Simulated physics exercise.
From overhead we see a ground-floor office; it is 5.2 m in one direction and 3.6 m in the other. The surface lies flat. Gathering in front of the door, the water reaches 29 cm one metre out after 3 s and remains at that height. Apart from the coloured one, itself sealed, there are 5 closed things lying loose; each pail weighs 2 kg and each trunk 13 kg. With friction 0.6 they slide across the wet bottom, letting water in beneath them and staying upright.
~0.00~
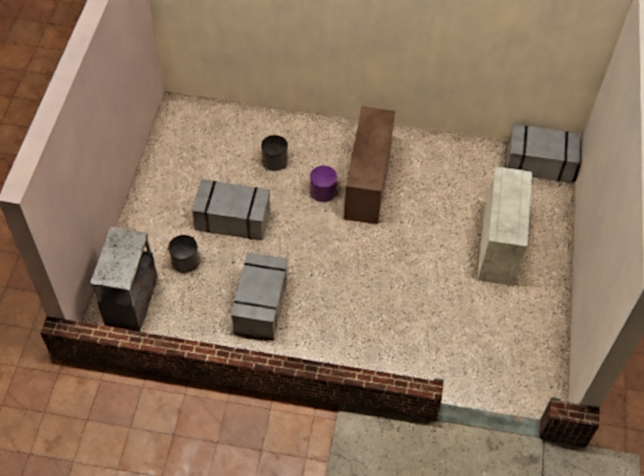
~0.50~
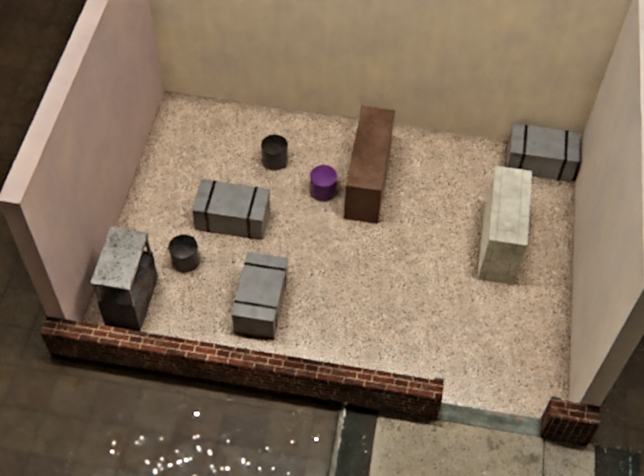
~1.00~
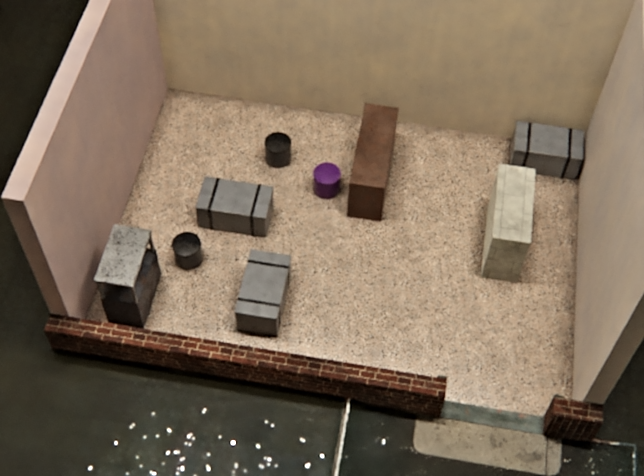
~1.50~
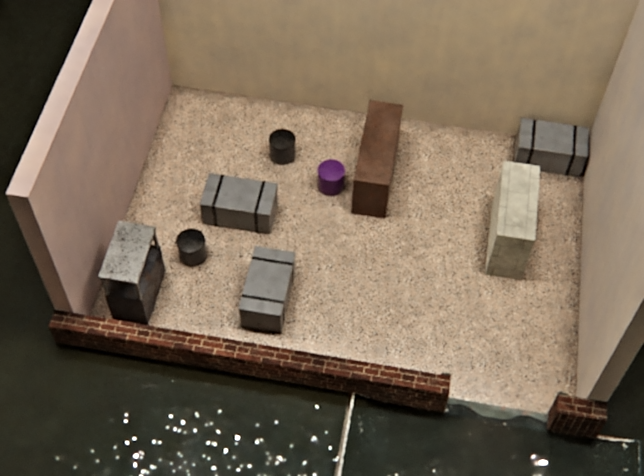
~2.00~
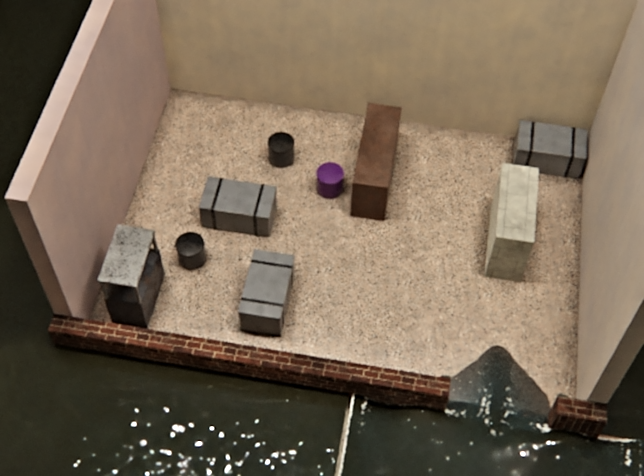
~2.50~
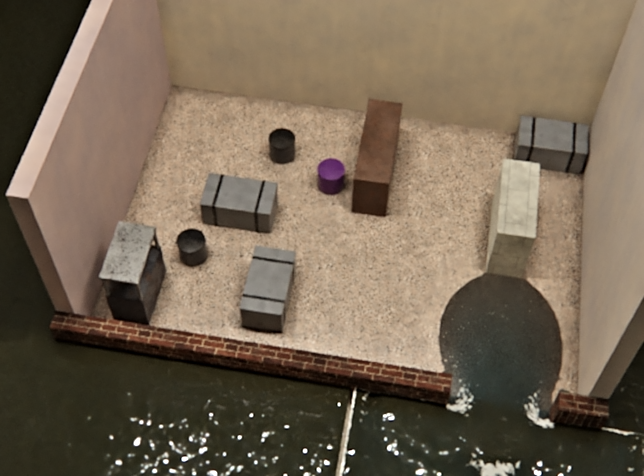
Dark water rising outside a walled room with a gravelly floor, then spreading in through the doorway, the purple pail staying still.
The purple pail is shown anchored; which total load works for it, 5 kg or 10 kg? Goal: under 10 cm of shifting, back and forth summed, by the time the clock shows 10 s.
It is steadied by the lesser weight.
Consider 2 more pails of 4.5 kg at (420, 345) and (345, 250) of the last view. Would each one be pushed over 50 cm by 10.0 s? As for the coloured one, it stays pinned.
Taking them in order, the first is inside the line and the second is beyond the line.
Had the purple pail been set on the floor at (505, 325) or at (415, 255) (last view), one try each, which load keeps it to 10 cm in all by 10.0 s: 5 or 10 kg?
At the first spot nothing offered works, at the second nothing offered works.
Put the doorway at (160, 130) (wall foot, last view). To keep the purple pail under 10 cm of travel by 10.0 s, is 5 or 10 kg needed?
I'd say neither one will work.
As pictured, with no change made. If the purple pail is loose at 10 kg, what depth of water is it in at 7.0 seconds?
Something like 3 centimetres.
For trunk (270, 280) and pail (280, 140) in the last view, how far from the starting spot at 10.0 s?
The first is 60 cm from its start, the second 150 cm.
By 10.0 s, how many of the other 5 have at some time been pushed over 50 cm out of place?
The total is 5.
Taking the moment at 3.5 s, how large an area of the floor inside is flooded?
My estimate is roughly 5.5 m2.
After 3.5 s the purple pail would be 0 cm from its start with 5 kg and 0 cm from its start with 10 kg; 0 cm of water round it then.
After 4.5 s the purple pail would be 0 cm from its start with 5 kg and 0 cm from its start with 10 kg; 1 cm of water round it then.
After 7.0 s the purple pail would be 0 cm from its start with 5 kg and 0 cm from its start with 10 kg; 3 cm of water round it then.
After 10.0 s the purple pail would be 0 cm from its start with 5 kg and 0 cm from its start with 10 kg; 4 cm of water round it then.
